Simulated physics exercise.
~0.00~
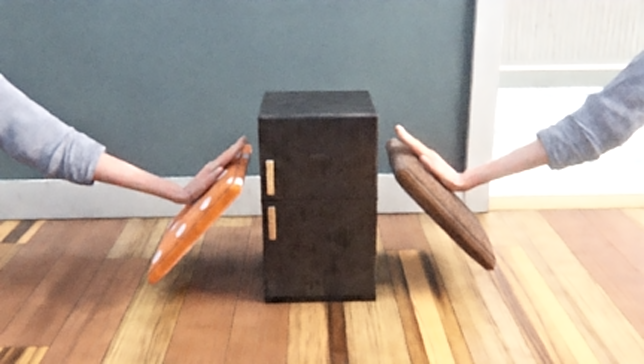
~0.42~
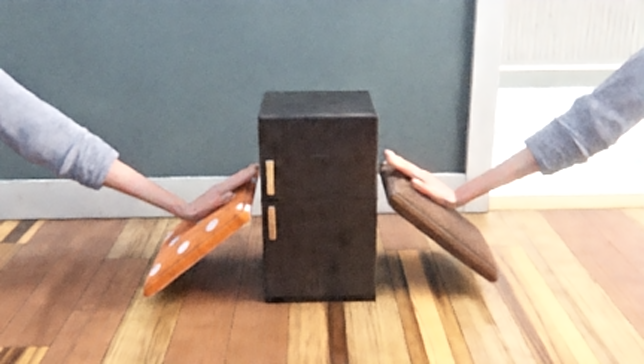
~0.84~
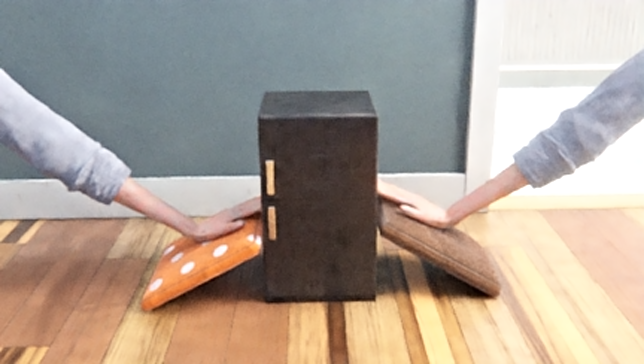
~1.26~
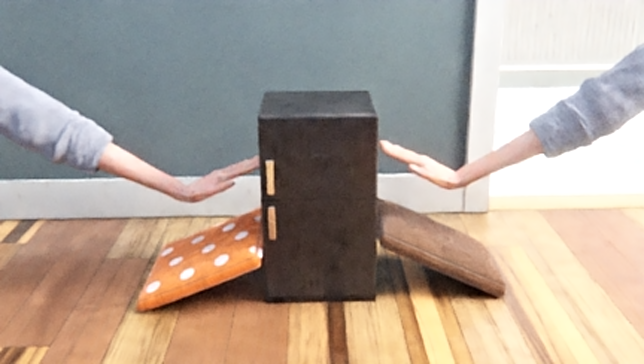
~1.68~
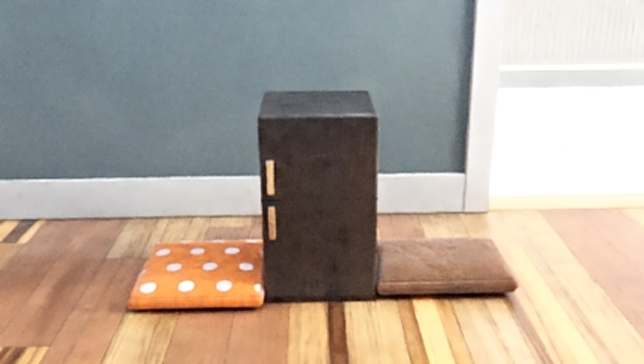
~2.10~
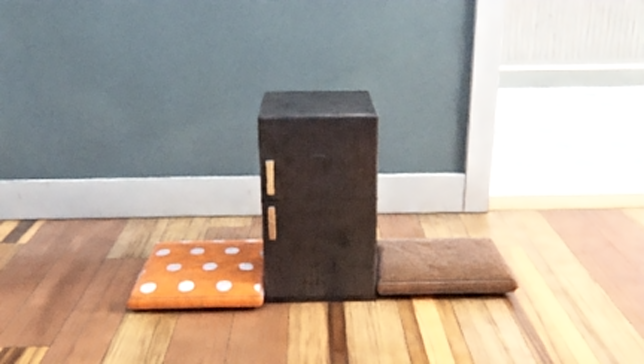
Orange dotted seat pad and brown soft bag, leaned by hands against a black fridge-shaped box, slipping down to lie flat.
